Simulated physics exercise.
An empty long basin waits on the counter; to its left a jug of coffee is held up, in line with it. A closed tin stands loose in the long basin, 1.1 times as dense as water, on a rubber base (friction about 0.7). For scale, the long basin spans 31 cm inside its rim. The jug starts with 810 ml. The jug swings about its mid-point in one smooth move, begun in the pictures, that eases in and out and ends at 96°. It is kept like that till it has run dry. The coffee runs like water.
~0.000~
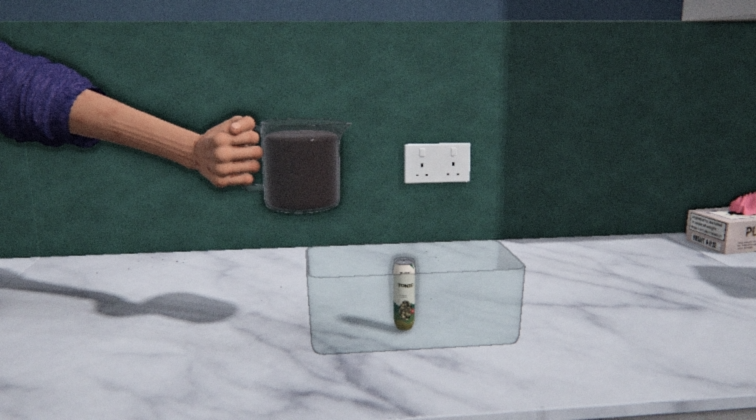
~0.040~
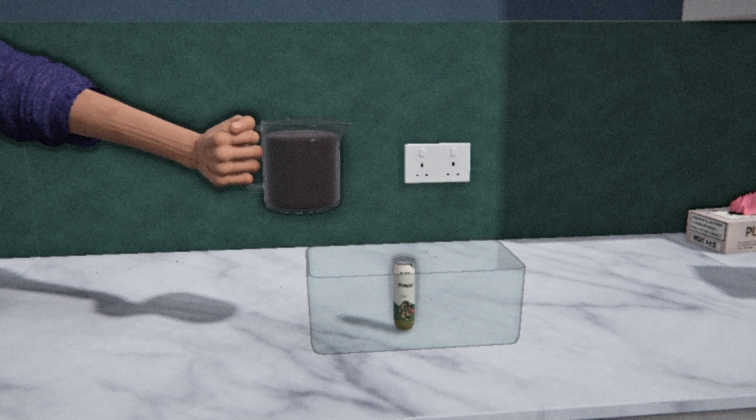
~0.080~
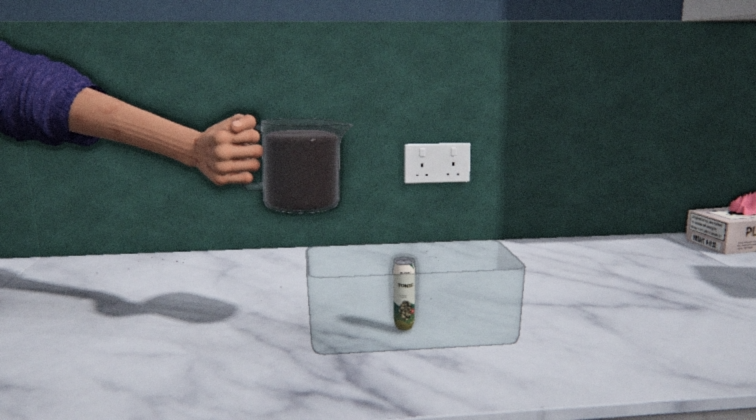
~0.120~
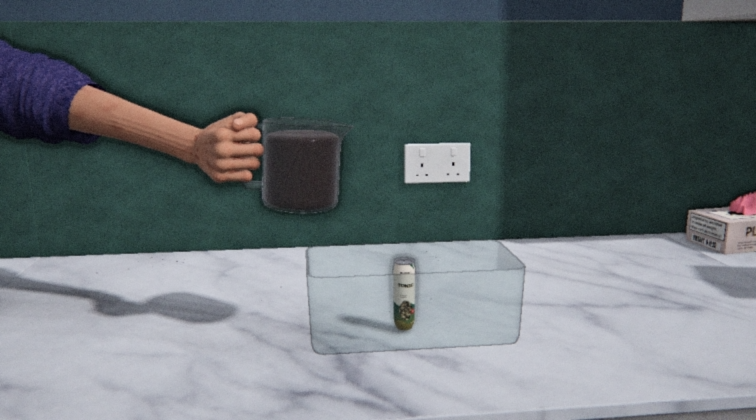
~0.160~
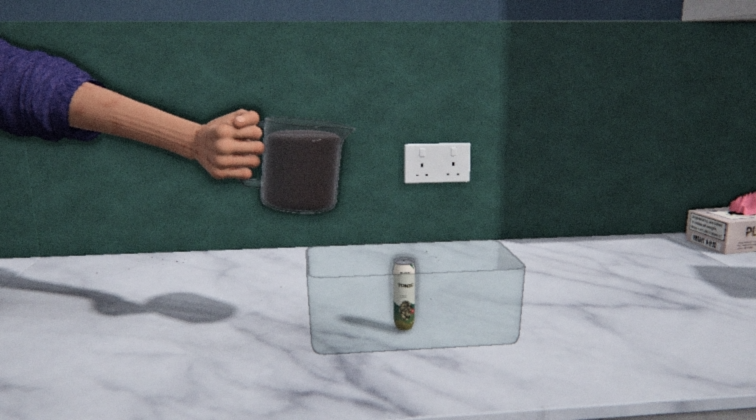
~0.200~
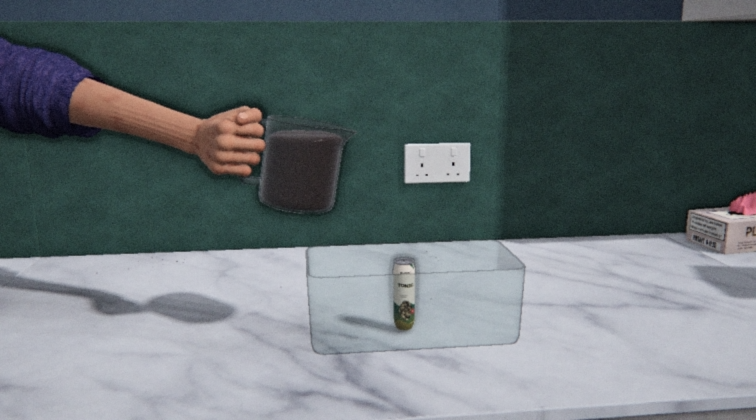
A marble counter against a dark green wall is seen from the front and slightly above, the camera still. A purple-sleeved arm from the left grips a clear jug of dark brown liquid, above and left of an empty glass basin holding a small cream-and-green tin, with a white socket behind and a tissue box right. The hand stays raised while the jug, level at first, tilts slightly rightward.
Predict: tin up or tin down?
The tin goes over.
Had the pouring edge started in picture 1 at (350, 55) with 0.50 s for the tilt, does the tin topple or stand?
Then it stays up.
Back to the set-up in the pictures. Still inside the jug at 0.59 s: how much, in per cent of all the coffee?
Near 84 in a hundred.
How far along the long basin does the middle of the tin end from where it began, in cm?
Some 8.0 cm.
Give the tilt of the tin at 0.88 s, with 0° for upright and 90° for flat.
Near 0° from upright.
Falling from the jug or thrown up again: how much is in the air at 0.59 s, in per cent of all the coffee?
Near 14 in a hundred.
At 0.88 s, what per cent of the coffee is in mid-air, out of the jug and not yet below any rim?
Some 22 per cent.
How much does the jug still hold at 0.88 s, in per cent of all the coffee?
Near 36 in a hundred.
By 0.59 s the tilt is 61° and 83 per cent is still to pour; the tin stands where it began.
By 0.88 s the tilt is 92° and 37 per cent is still to pour; the tin stands where it began.
By 1.17 s the tilt is 96° and 9 per cent is still to pour; the tin lies on its side.
By 1.50 s the tilt is 96° and 2 per cent is still to pour; the tin lies on its side.
At rest the tin lies on its side.
